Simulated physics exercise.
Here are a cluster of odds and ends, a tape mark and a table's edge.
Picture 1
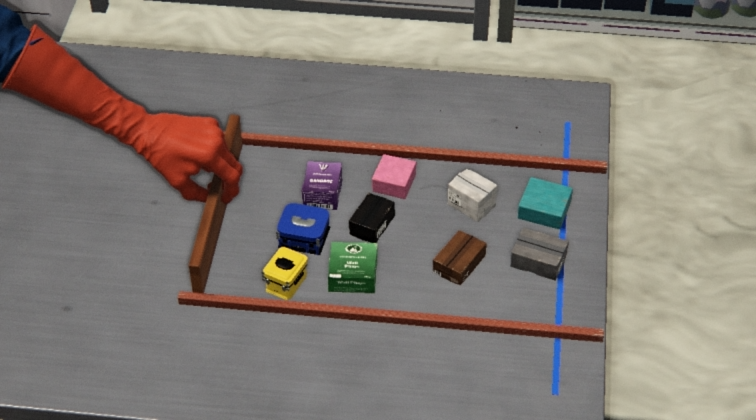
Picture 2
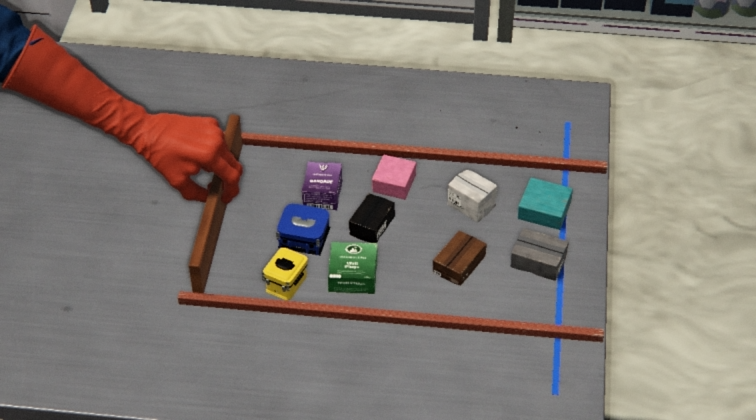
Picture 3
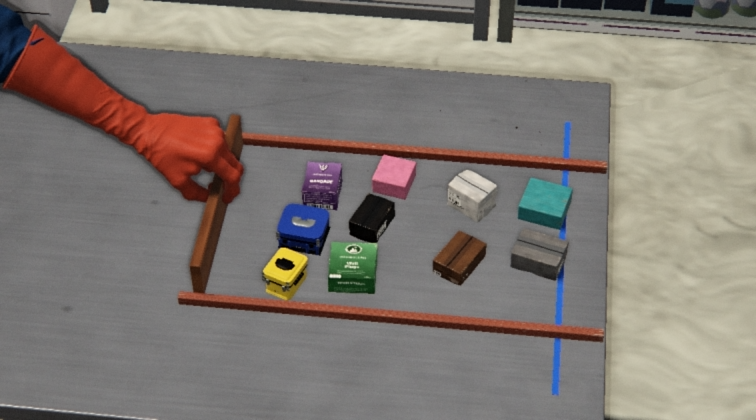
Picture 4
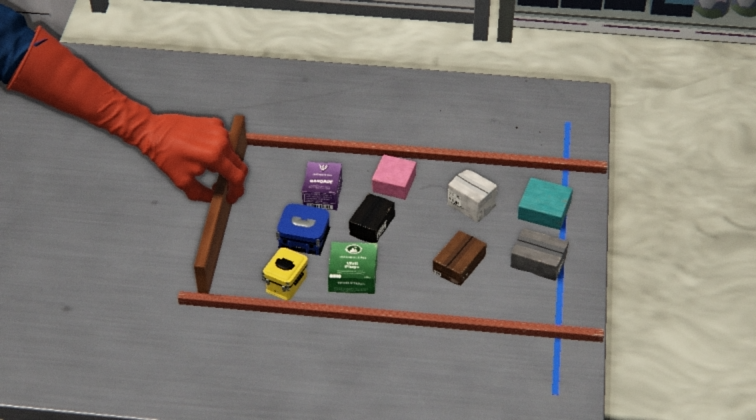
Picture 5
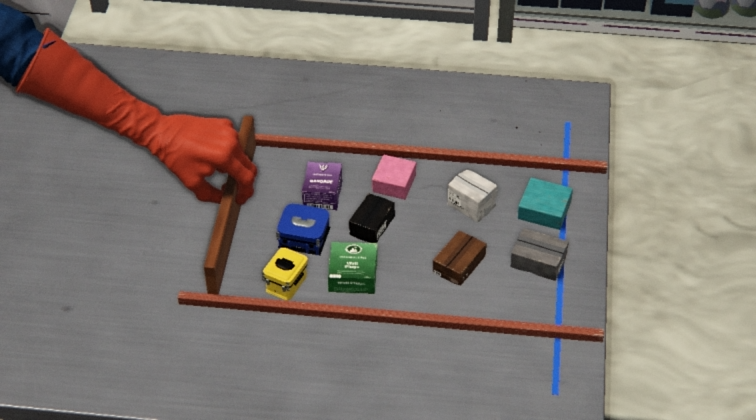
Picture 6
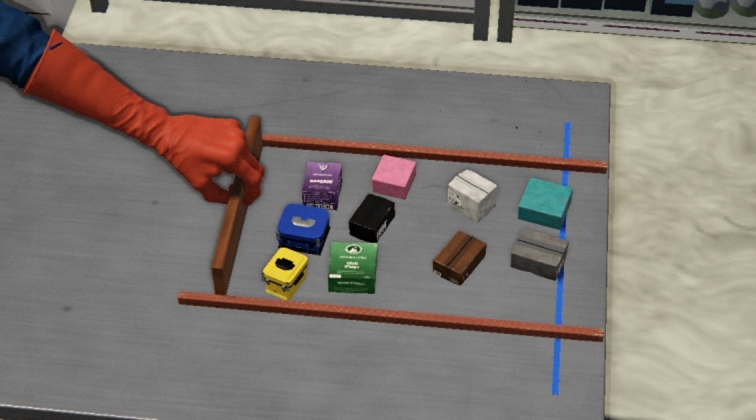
On a grey tabletop between two reddish rails, a red-gloved hand holds an upright wooden board to the left of ten small boxes and cases, with a blue tape line at the right. The board stays nearly still at first, then the hand slides it slightly rightward, while the objects remain in place.
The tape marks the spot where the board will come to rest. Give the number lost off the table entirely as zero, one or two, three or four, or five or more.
Five plus tumble.
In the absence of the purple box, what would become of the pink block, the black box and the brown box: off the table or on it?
The pink block remains up, the black box stays on, the brown box goes over.
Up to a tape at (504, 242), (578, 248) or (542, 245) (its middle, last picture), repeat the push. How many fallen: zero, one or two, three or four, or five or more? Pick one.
One or two; five or more; 3 or 4.
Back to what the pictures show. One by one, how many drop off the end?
Altogether the count is 6.
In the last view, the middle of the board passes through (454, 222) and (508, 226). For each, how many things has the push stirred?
By then 10, and 10.
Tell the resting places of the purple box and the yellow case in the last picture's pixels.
The purple box settles near (582, 212); as for the yellow case, near (575, 297).
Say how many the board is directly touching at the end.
It's 4.
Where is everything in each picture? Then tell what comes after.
In the first frame, turquoise block (545, 203); grey box (539, 254); white box (472, 195); board (217, 202); tape (562, 247).
In the second frame, grey box (539, 254); purple box (322, 186).
In the third frame, white box (472, 195); pink block (394, 177).
In the fourth frame, turquoise block (545, 204); black box (372, 219).
In the fifth frame, grey box (539, 254); yellow case (286, 275).
In the sixth frame, turquoise block (545, 204); grey box (539, 254); white box (472, 195); board (238, 204); tape (562, 247).
A little later, none off yet; turquoise block at rest near (545, 204); grey box at rest near (539, 254); white box at rest near (472, 195).
When it is over, the number that fall off is five or more; down, green box, black box, brown box, white box, grey box and turquoise block.
